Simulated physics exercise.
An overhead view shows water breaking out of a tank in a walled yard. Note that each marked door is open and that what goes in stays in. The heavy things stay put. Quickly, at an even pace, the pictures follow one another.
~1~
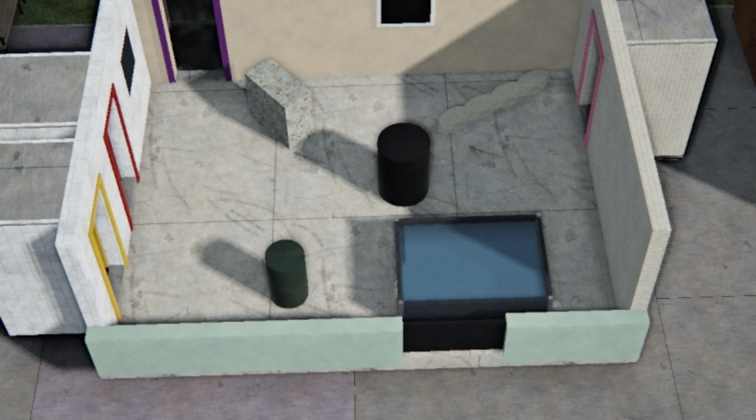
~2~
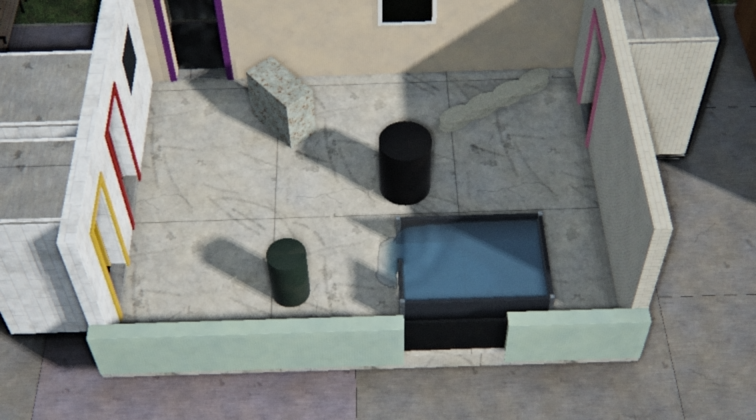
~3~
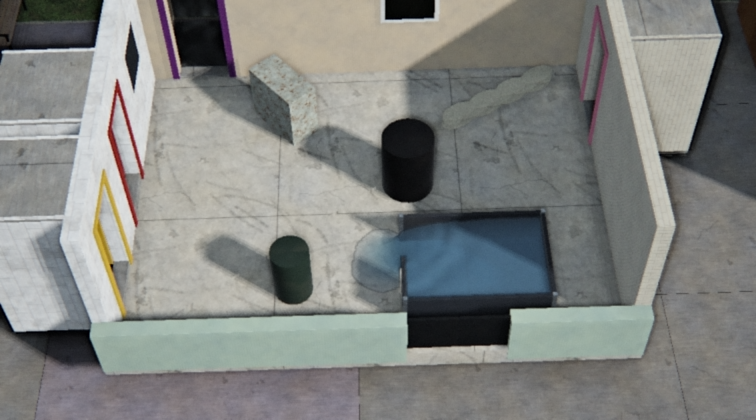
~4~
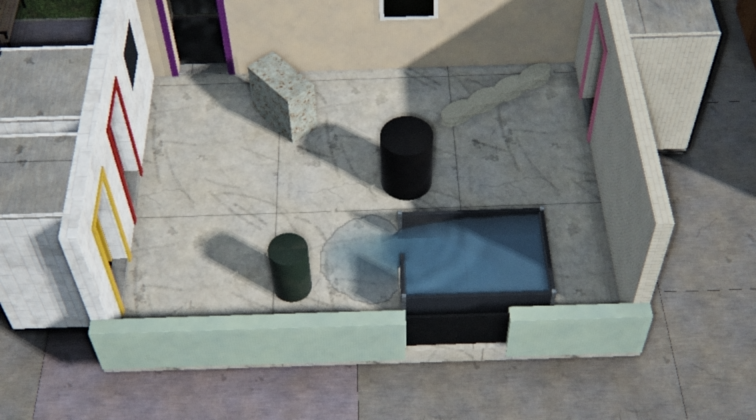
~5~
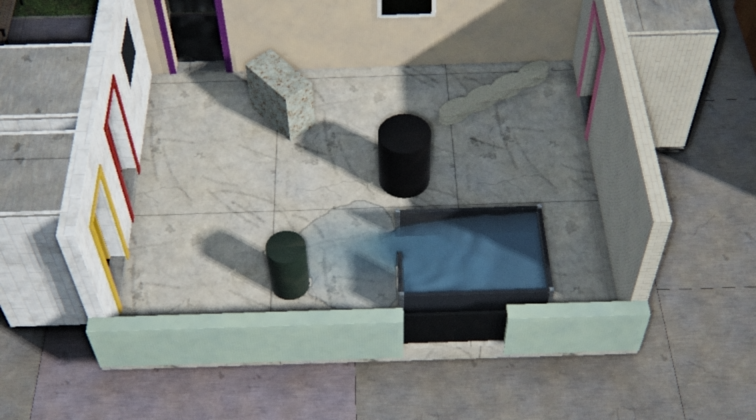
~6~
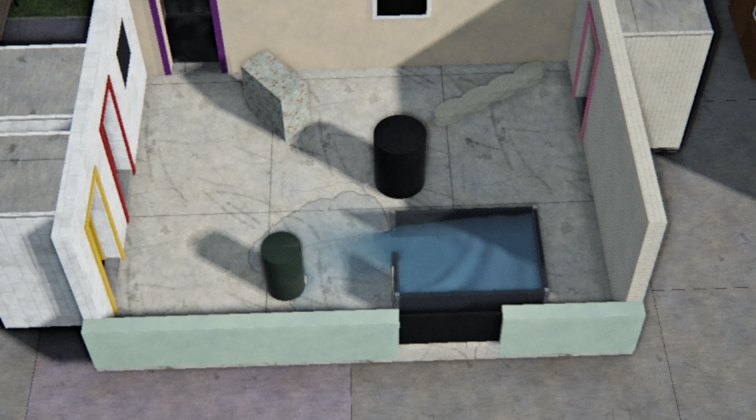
Water breaks from the left side of a dark-rimmed blue tank in a walled yard, seen from high above at an angle. A black cylinder stands behind the tank, a dark green one to its left, a speckled block farther back, and red, yellow, pink and purple doorframes line the walls. The water fans leftward across the pale floor, reaching around the green cylinder, while the view shifts very slightly.
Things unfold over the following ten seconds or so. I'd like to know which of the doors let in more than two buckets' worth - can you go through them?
Sure: The purple door lets in more; the red door does not; the yellow door does not; the pink door does not.
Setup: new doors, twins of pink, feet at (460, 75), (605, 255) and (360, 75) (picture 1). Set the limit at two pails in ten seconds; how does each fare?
First stays short of it, second stays short of it, third stays short of it.
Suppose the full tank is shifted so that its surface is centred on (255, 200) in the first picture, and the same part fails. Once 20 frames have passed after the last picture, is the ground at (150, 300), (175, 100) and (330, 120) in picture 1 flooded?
Soaked, soaked, parched.
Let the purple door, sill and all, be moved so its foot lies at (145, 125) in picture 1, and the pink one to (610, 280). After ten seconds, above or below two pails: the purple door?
Result for purple: It ends up above.
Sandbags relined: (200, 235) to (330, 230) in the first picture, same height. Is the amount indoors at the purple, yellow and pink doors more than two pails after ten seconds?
Going through them, the purple door tops it, then the yellow door tops it, and finally the pink door falls short of it.
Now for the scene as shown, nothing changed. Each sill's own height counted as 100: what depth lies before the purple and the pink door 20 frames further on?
In order: Roughly 80 and 0 in a hundred.
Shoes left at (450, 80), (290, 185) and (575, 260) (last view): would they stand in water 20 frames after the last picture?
Result, as listed: Not wetted / wetted / not wetted.
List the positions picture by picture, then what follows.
The tank at (471, 261) is whole and still, in the first picture.
The front is at (390, 243), out from the gap at (401, 255), in the second picture.
The front is at (359, 275), out from the gap at (404, 254), in the third picture.
Water pours out at (403, 251) and has run to (327, 249), in the fourth picture.
The front is at a hidden place, out from the gap at (400, 249), in the fifth picture.
Water pours out at (396, 250) and has run to (256, 250), in the sixth picture.
A moment on, water covers 20 % of the floor; the purple door not reached, the red door not reached, the yellow door not reached, the pink door not reached.
Next, water covers 35 % of the floor; the purple door not reached, the red door wet at the sill, nothing in, the yellow door wet at the sill, nothing in, the pink door not reached.
Then, water covers 50 % of the floor; the purple door wet at the sill, nothing in, the red door wet at the sill, nothing in, the yellow door wet at the sill, nothing in, the pink door not reached.
Later, water covers 55 % of the floor; the purple door over two buckets in, the red door wet at the sill, nothing in, the yellow door under two buckets in, the pink door not reached.
In the end, water covers 70 % of the floor; the purple door far over two buckets in, the red door wet at the sill, nothing in, the yellow door under two buckets in, the pink door not reached.
